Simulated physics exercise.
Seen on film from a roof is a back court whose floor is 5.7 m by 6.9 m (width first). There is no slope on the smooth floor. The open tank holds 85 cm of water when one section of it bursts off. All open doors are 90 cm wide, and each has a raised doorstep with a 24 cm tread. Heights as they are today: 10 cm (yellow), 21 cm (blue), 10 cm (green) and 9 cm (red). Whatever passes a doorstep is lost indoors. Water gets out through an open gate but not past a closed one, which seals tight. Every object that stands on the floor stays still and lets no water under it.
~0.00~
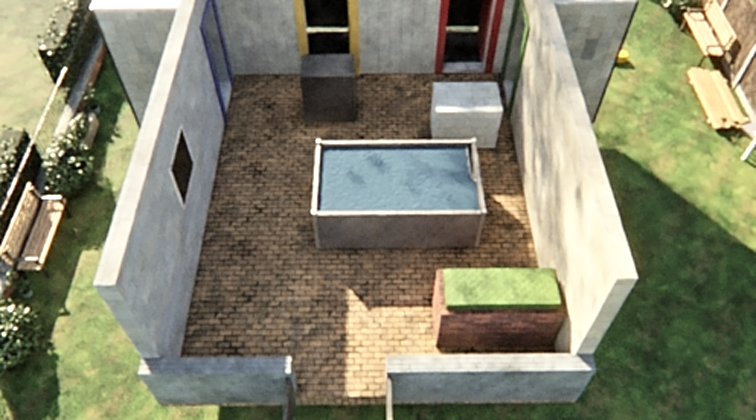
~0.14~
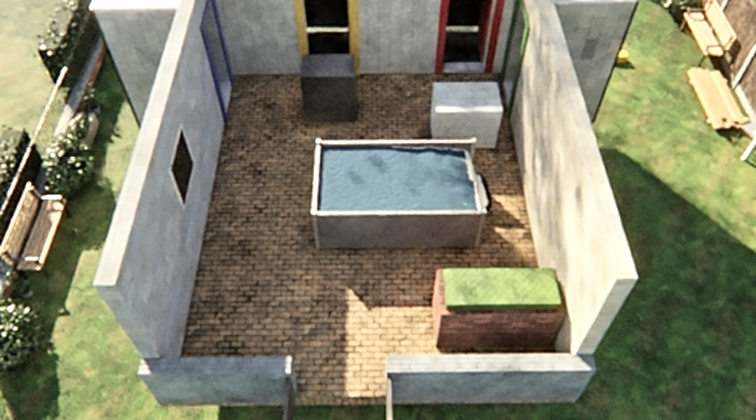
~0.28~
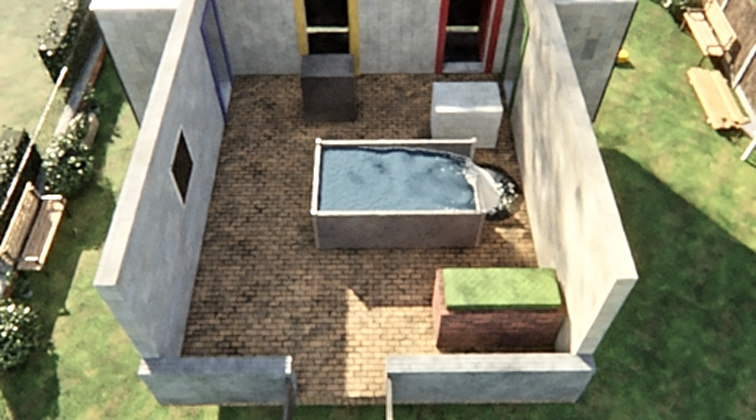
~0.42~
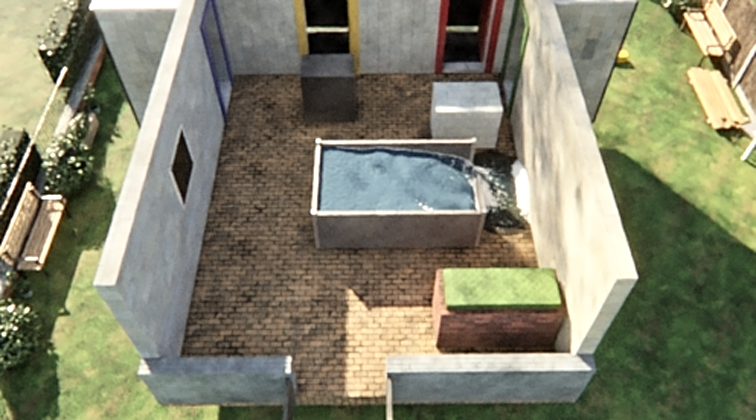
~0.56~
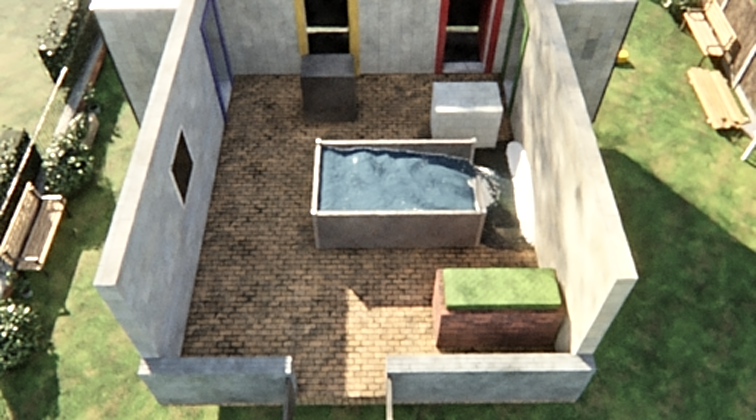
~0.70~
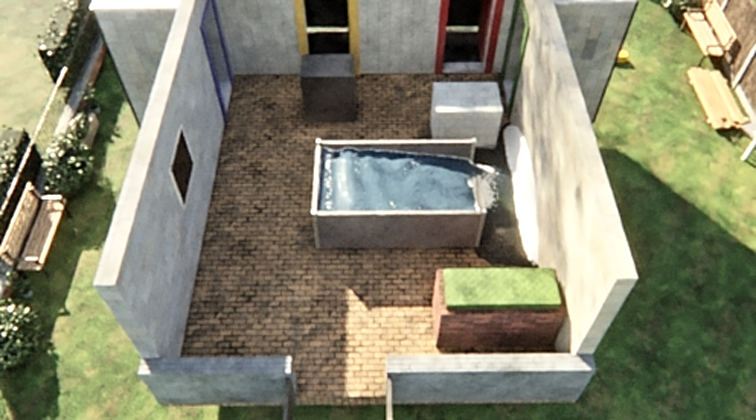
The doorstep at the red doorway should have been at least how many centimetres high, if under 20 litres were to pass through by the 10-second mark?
At least some 26 cm.
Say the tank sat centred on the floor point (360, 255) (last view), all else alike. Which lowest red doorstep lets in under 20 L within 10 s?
20 cm or thereabouts.
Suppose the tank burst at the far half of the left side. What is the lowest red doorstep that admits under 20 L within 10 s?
Then the minimum is about 12.0 cm.
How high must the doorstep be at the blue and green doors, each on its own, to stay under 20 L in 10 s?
You'd want about 9.0 centimetres at blue and about 14.5 centimetres at green.
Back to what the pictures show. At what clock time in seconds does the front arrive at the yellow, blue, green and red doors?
For yellow it's 2.8 s, for blue 4.0 s, for green 0.9 s, and for red 1.3 s.
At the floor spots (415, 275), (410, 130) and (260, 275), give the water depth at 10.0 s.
About 5, 8 and 7 cm.
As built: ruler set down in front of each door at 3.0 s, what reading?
In cm: Yellow 3, blue 0, green 15, red 24.
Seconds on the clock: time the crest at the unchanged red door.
Around 2.4 seconds.
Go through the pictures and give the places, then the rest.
Still water, 85 cm deep, in the open tank at (397, 179); the red door at (468, 34) is dry, in the first frame.
The front is at (488, 204), 0.3 m from the gap at (470, 182); 0.2 m2 of floor is wet, 85 cm left at the back, in the second frame.
Water pours out at (470, 183) and has run 0.9 m, to (517, 201); about 11 cm deep outside, 85 cm at the back, in the third frame.
The front is at (516, 162), 1.1 m from the gap at (470, 184); 1.5 m2 of floor is wet, 85 cm left at the back, in the fourth frame.
The front is at (513, 143), 1.3 m from the gap at (470, 184); 2.1 m2 of floor is wet, 85 cm left at the back, in the fifth frame.
Water pours out at (470, 183) and has run 1.7 m, to (509, 126); about 10 cm deep outside, 80 cm at the back; the red door at (468, 34), 3.3 m from the gap, is still 1.8 m from the nearest water, in the sixth frame.
After 1.4 s water covers 15 % of the floor, deepest (60 cm) near (519, 191); 9 cm at the red door, 1 litre in over its 9 cm doorstep.
After 3.0 s water covers 50 % of the floor, deepest (40 cm) near (519, 191); 24 cm at the red door, 120 litres in over its 9 cm doorstep.
After 10.0 s water covers 100 % of the floor, deepest (14 cm) near (519, 191); 10 cm at the red door, 302 litres in over its 9 cm doorstep.
At the red door as built, the water arrived by 1.3 s and peaked near 25 cm at 2.4 s.
With a doorstep of 24 cm, 28 litres would have come in within the 10 s; with 28 cm, 12 litres. So under 20 litres takes about 26 cm.
